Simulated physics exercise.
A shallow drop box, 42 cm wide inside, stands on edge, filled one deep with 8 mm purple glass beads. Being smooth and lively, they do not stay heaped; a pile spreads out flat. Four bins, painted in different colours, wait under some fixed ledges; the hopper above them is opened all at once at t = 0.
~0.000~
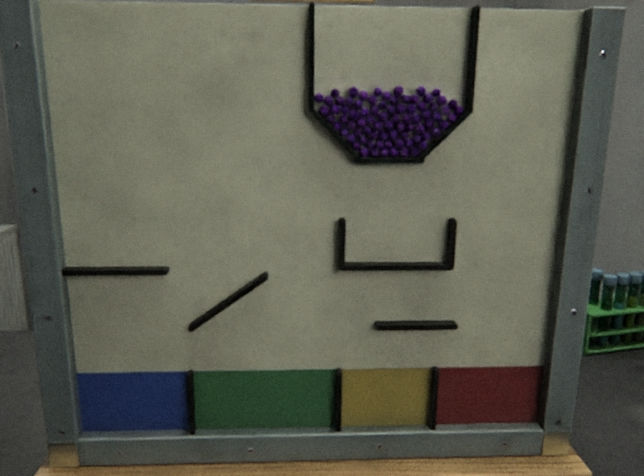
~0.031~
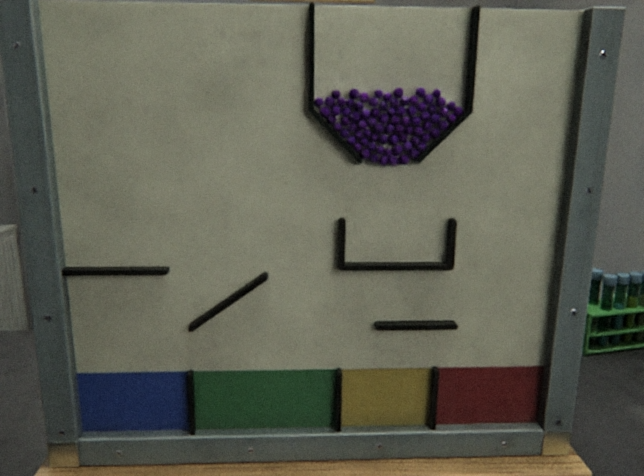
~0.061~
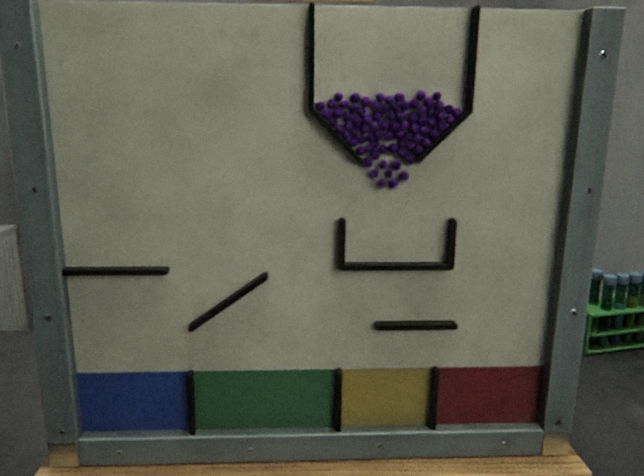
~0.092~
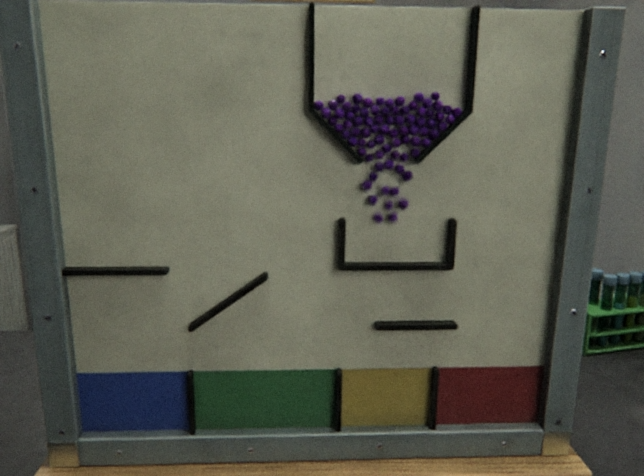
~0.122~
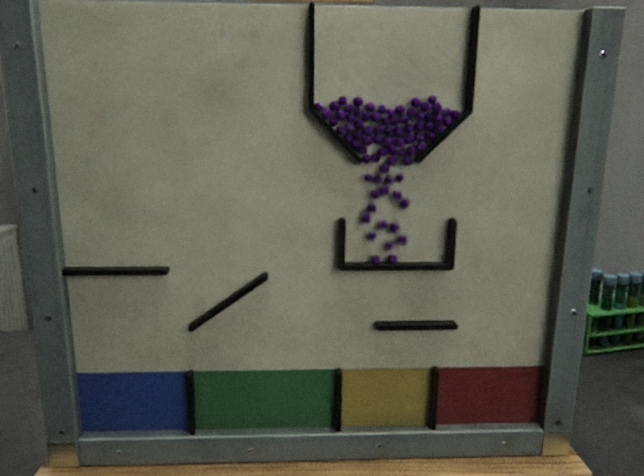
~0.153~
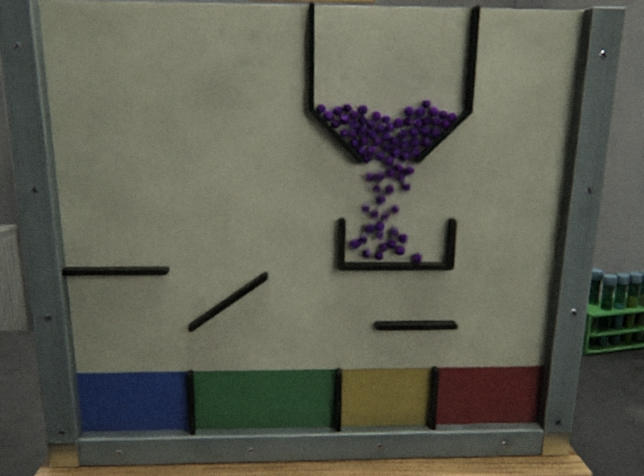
In the video, purple beads rest in a hopper above a cup, ledges and blue, green, yellow and red bins; its bottom opens, and beads stream down into the cup, bouncing and scattering across its floor.
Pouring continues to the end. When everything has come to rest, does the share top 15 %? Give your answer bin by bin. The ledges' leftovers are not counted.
Green bin - no; red bin - no; yellow bin - no; blue bin - no.
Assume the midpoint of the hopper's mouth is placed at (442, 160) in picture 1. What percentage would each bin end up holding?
Green bin: 0; red bin: 20; yellow bin: 5; blue bin: 0.
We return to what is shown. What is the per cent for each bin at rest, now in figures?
At rest, % of load: Green bin = 10; red bin = 0; yellow bin = 0; blue bin = 0.
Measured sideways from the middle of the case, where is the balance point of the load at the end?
About 6 cm to the right.
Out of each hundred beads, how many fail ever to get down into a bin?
About 90 %.
After 0.24 s 65 % have left the hopper; down in the bins, nothing yet.
After 0.34 s 95 % have left the hopper; down in the bins, nothing yet.
After 0.55 s 100 % have left the hopper; down in the bins, green 5 %.
In the end, by 2.1 s, green 10 %, red 0 %, yellow 0 %, blue 0 %, left higher up 90 %.
